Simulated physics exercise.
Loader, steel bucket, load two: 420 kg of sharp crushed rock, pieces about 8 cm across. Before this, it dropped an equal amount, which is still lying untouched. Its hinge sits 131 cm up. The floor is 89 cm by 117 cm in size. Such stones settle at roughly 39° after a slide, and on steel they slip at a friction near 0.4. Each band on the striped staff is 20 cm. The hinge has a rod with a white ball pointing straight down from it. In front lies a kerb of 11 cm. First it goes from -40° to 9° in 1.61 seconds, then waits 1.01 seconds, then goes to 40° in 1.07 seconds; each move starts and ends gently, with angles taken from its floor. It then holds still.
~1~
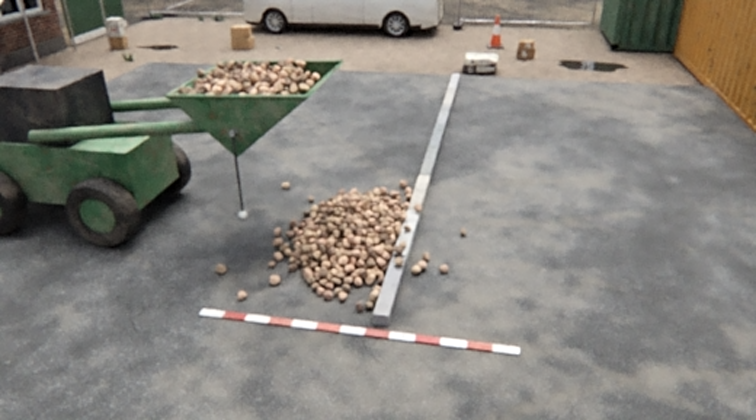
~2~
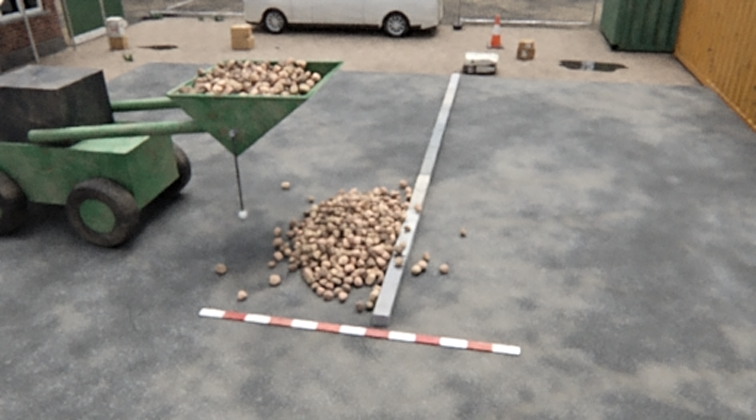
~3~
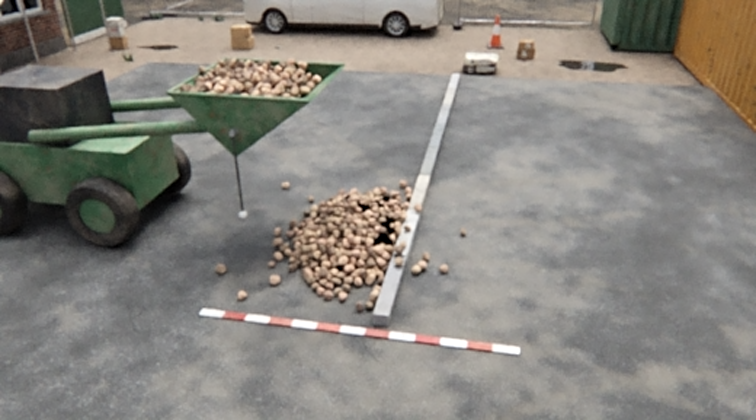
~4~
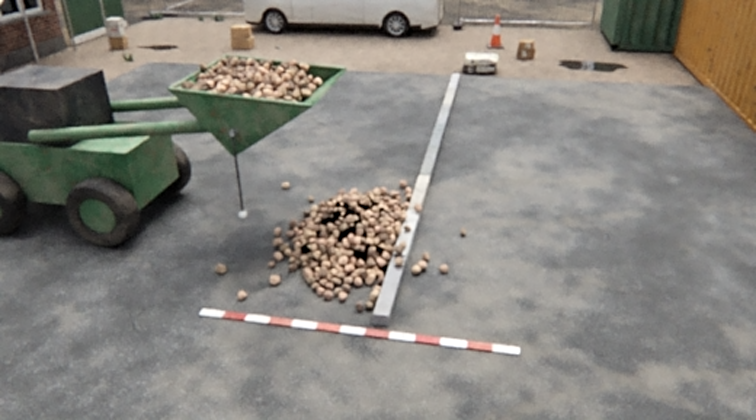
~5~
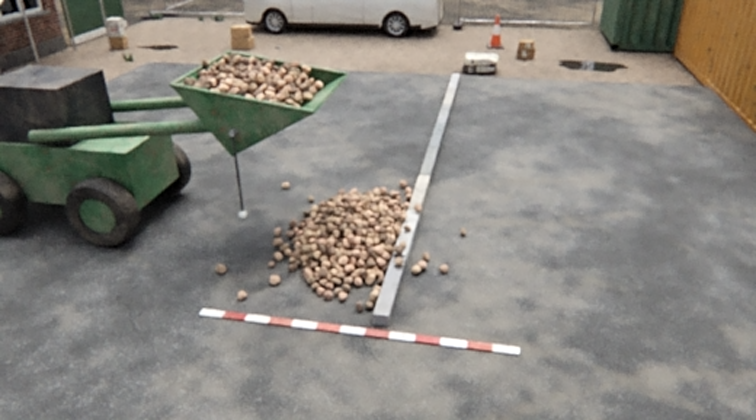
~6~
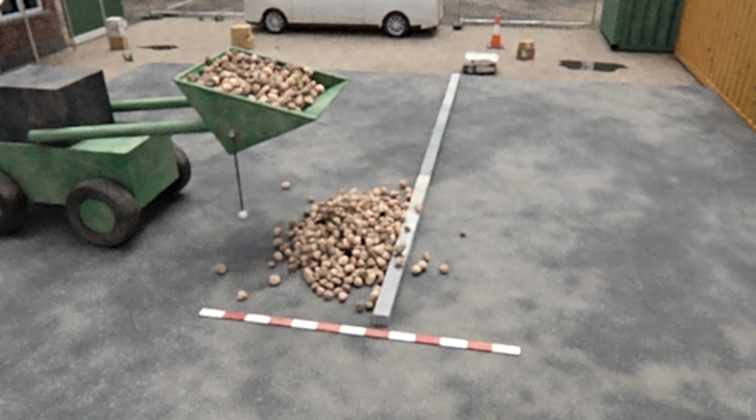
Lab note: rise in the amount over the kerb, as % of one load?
Approximately 3 %.
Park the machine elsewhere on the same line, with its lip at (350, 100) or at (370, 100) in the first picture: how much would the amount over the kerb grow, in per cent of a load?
Case one about 40 %, case two about 55 %.
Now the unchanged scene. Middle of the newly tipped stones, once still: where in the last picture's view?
Their centre rests close to (347, 218).
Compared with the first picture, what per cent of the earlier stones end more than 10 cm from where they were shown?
Close to 5 per cent.
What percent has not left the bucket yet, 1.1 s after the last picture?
Close to 100 in a hundred is still held.
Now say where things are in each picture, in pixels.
In the first frame, the bucket is at -40°, its lip at (307, 97); the top of the load is at (245, 69). The earlier load is highest near (352, 211), 29 cm above ground level, 99 % on this side of the kerb, 1 % over the kerb.
In the second frame, the bucket is at -39°, its lip at (308, 98); the top of the load is at (234, 70).
In the third frame, lip at (309, 101), floor tilted -37°, highest stones at (235, 69).
In the fourth frame, the bucket is at -34°, its lip at (311, 106); the top of the load is at (231, 65).
In the fifth frame, the bucket is at -30°, its lip at (314, 112); the top of the load is at (226, 61).
In the sixth frame, lip at (316, 120), floor tilted -25°, highest stones at (229, 58).
Then, 0.6 s after the last picture the floor is at 1°; in per cent of one load, 100 in the bucket, 99 on this side of the kerb, 1 over the kerb; the foremost stones are at (424, 250).
Then, 1.1 s after the last picture the floor is at 9°; in per cent of one load, 99 in the bucket, 100 on this side of the kerb, 1 over the kerb; the foremost stones are at (424, 250).
Then, 3.5 s after the last picture the floor is at 40°; in per cent of one load, 5 in the bucket, 193 on this side of the kerb, 2 over the kerb; the foremost stones are at (429, 245).
Then, 6.2 s after the last picture the floor is at 40°; in per cent of one load, 0 in the bucket, 196 on this side of the kerb, 4 over the kerb; the foremost stones are at (462, 240). Net gain over the kerb, 3.
